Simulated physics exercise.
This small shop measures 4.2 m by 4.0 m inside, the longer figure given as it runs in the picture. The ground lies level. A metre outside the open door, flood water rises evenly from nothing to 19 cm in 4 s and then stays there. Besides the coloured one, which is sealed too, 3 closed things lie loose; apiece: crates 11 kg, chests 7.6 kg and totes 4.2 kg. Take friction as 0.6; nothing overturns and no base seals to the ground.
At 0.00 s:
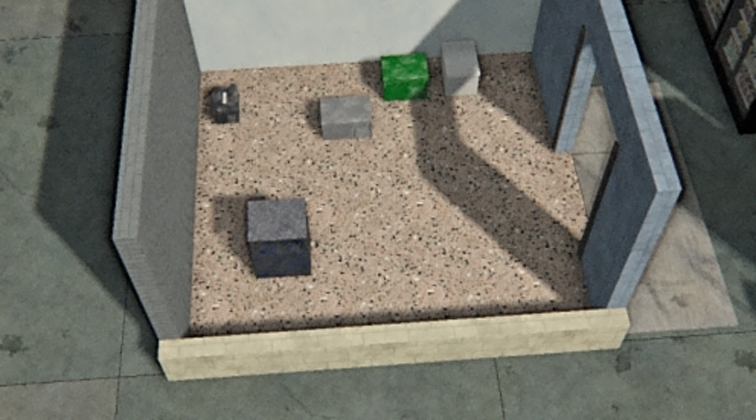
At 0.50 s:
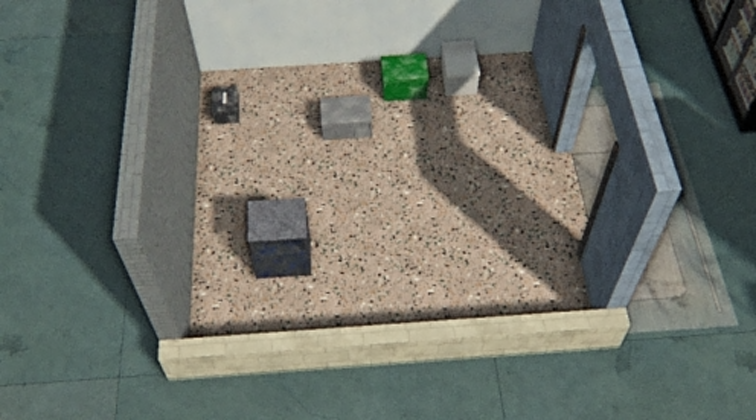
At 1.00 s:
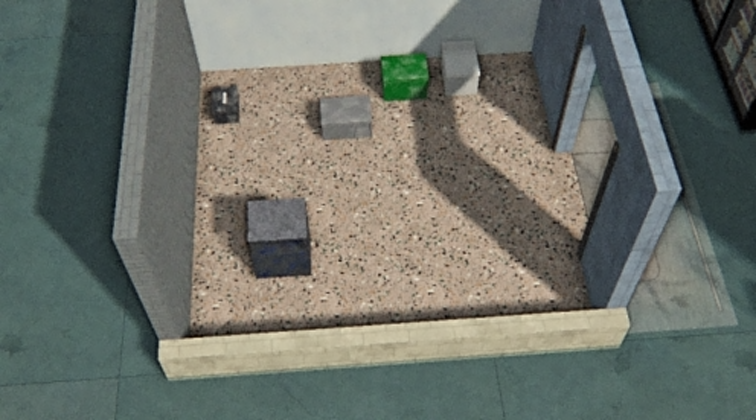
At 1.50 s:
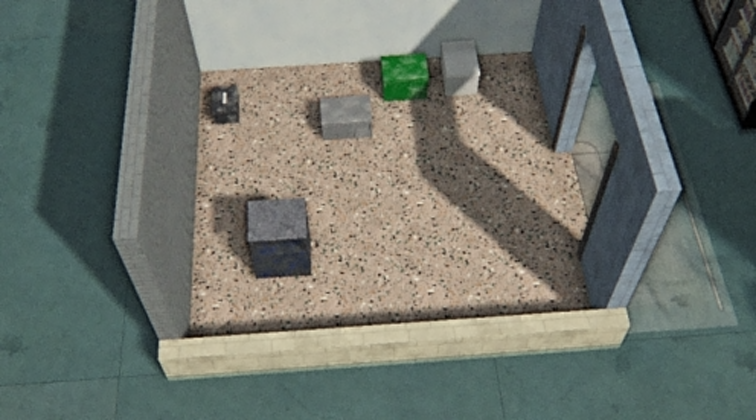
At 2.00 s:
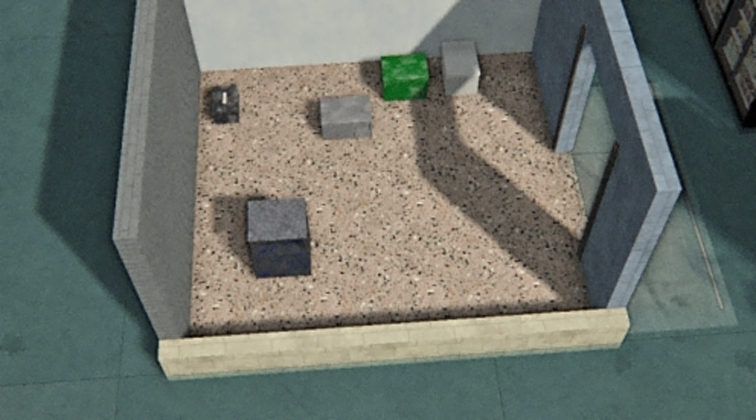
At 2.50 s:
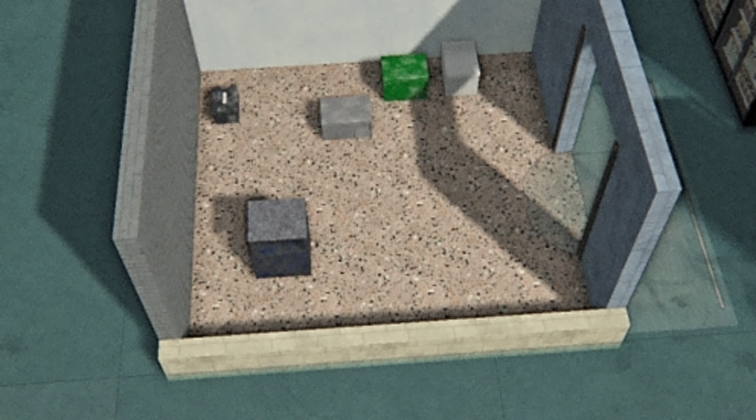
Water spreads over the ground outside and just enters the doorway while the boxes stay still.
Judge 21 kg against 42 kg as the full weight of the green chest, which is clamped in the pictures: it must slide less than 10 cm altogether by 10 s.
For it, the lower weight is enough.
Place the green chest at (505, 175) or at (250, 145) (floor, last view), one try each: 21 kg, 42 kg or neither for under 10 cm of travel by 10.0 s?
In that order: Only the larger holds; only the larger holds.
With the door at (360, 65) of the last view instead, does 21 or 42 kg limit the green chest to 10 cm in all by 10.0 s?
Then only the higher weight holds it.
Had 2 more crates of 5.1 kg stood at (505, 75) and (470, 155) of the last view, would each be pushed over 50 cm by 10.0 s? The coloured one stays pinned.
In that order: Under, more.
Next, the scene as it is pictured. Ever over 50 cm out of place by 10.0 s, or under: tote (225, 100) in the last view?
It is past it.
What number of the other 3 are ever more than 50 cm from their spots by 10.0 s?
That makes 2.
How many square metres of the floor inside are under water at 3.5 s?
Some 2.0 m2.
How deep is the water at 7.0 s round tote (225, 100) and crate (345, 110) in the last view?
Roughly 3 and 3 cm.
After 3.5 s the green chest would be 0 cm from its start with 21 kg and 0 cm from its start with 42 kg; 0 cm of water round it then.
After 4.5 s the green chest would be 0 cm from its start with 21 kg and 0 cm from its start with 42 kg; 0 cm of water round it then.
After 7.0 s the green chest would be 0 cm from its start with 21 kg and 0 cm from its start with 42 kg; 3 cm of water round it then.
After 10.0 s the green chest would be 0 cm from its start with 21 kg and 0 cm from its start with 42 kg; 6 cm of water round it then.
